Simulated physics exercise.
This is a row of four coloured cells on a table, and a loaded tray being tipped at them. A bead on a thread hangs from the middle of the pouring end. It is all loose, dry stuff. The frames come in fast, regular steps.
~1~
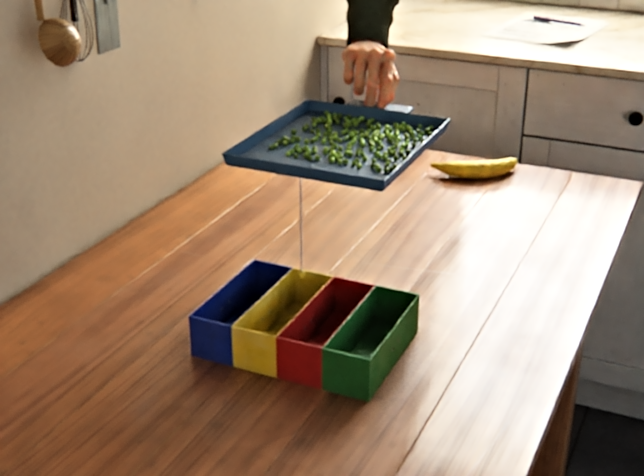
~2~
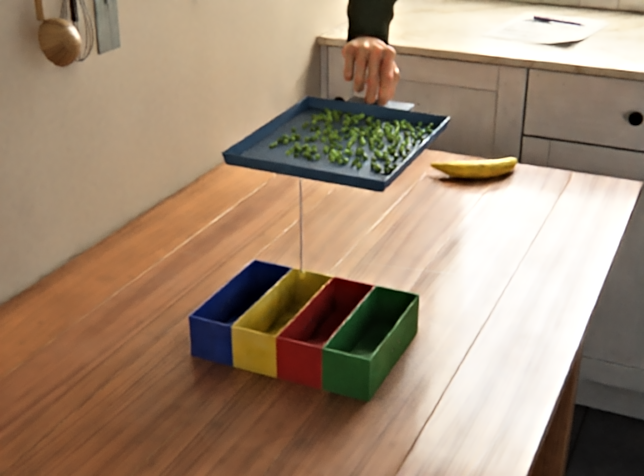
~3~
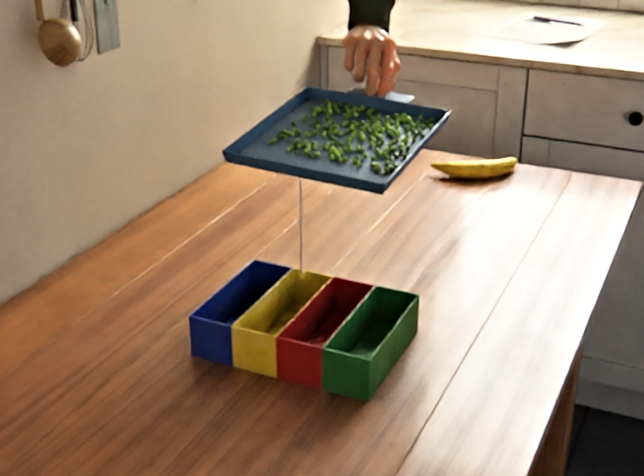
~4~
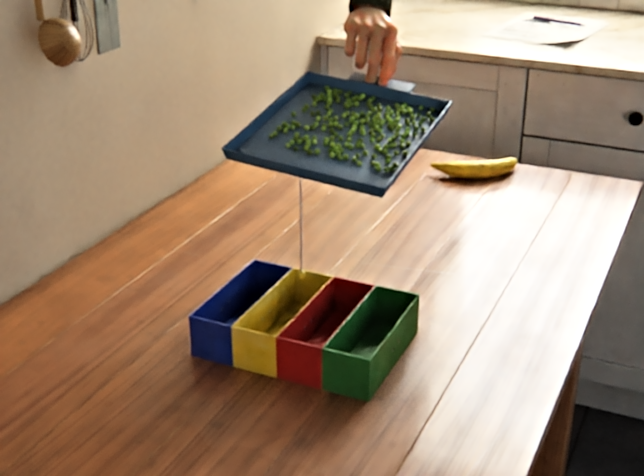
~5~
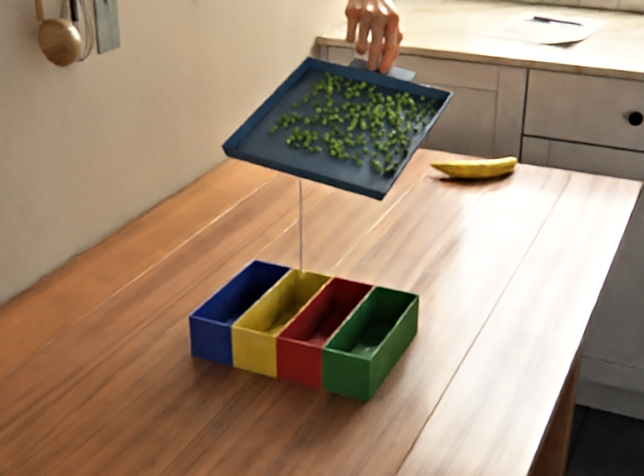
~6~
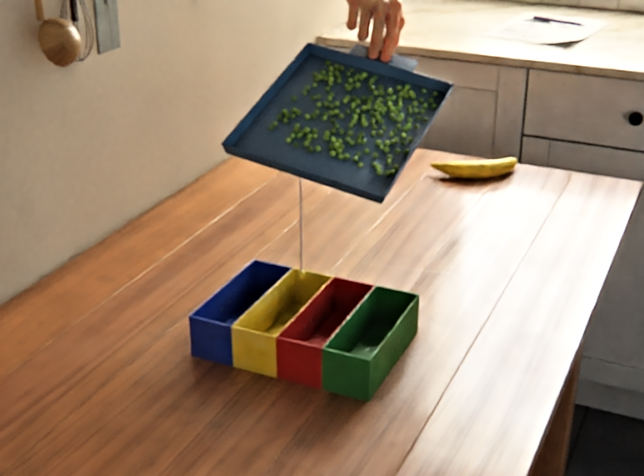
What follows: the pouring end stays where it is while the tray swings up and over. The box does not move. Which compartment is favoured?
The green one ends fullest.
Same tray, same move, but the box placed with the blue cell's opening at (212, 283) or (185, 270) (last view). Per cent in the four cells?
In turn 50 and 0 in a hundred.
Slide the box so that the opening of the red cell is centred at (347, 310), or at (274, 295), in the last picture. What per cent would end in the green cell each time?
Near 30 % and 0 %.
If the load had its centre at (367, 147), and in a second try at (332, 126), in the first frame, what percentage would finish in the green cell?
Near 80 % and 80 %.
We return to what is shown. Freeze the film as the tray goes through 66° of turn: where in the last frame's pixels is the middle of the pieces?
Close to (370, 207).
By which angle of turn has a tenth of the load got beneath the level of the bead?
Roughly 65°.
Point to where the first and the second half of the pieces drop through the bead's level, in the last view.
Early half (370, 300), late half (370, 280).
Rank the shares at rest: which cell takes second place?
In second place: The cell in red.
Just after the last frame, tray tipped steeply; roughly two thirds on the tray; roughly a quarter in the green cell; just a few in the red cell; roughly a quarter falling or outside the box.
A moment on, tray tipped past a quarter turn; about a tenth on the tray; roughly two thirds in the green cell; about a tenth in the red cell; just a few in the yellow cell; about a tenth falling or outside the box.
Further on, tray tipped past a quarter turn; the larger part in the green cell; roughly a quarter in the red cell; just a few in the yellow cell; just a few falling or outside the box.
When it is over, tray tipped past a quarter turn; the larger part in the green cell; roughly a quarter in the red cell; just a few in the yellow cell; not one in the blue cell; just a few outside the box.
